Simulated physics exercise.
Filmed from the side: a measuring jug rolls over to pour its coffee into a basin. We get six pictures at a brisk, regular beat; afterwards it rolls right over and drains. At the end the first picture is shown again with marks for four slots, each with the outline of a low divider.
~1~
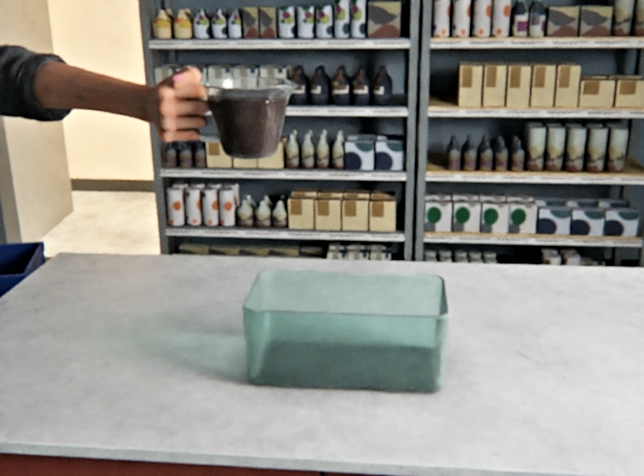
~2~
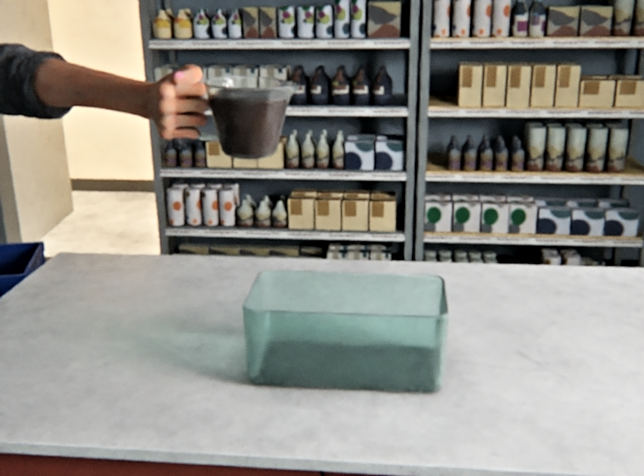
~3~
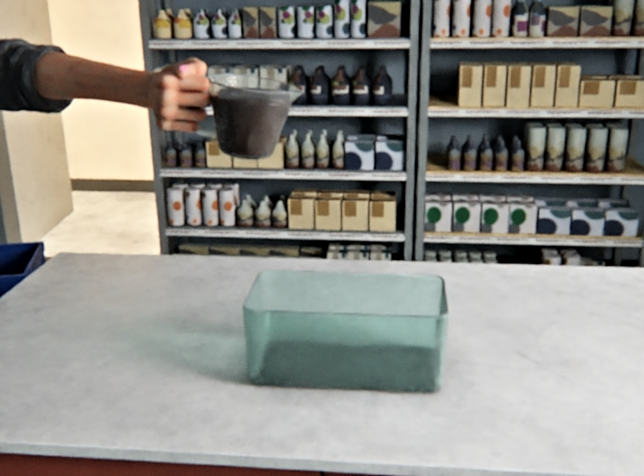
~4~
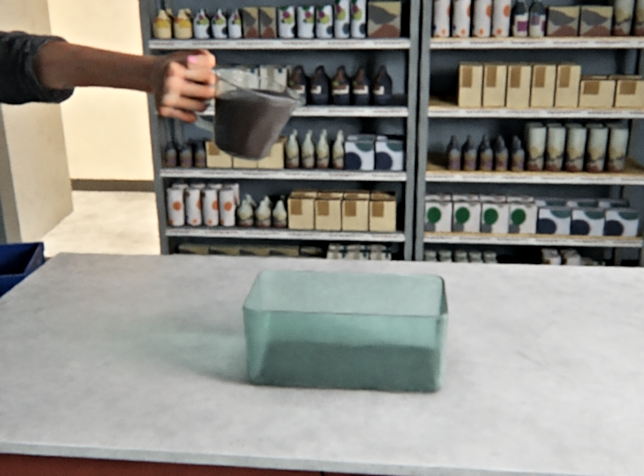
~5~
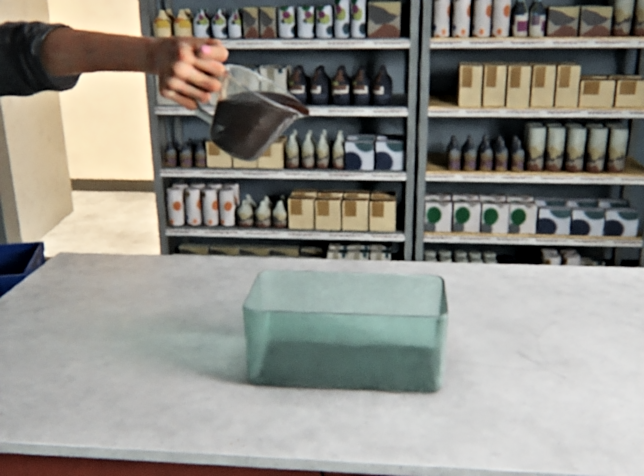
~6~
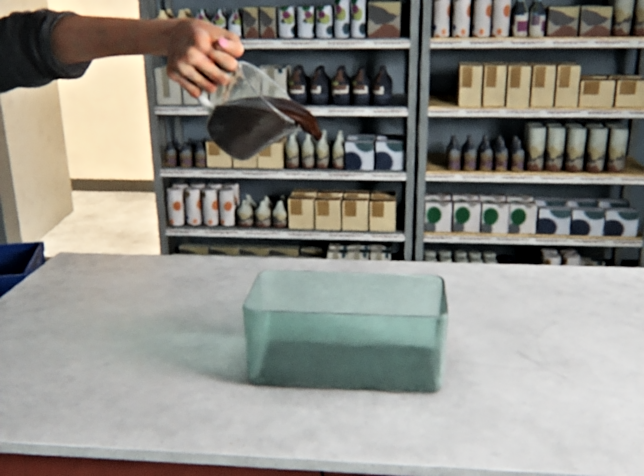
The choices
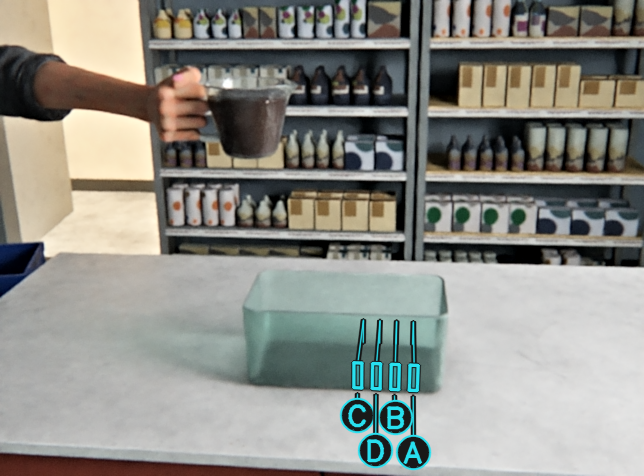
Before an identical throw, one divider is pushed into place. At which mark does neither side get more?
Take C.
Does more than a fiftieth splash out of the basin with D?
Yes, it does.
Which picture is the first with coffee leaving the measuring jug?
Picture 5.
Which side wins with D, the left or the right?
The left one.
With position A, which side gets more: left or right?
The left one.
On the marked copy, A at (413, 396); B at (394, 395); C at (357, 393); D at (375, 394).
With A, about 83 % ends left of the wall and 13 % right of it; 4 % is lost outside.
With B, about 88 % ends left of the wall and 8 % right of it; 4 % is lost outside.
With C, about 53 % ends left of the wall and 43 % right of it; 3 % is lost outside.
With D, about 79 % ends left of the wall and 12 % right of it; 9 % is lost outside.
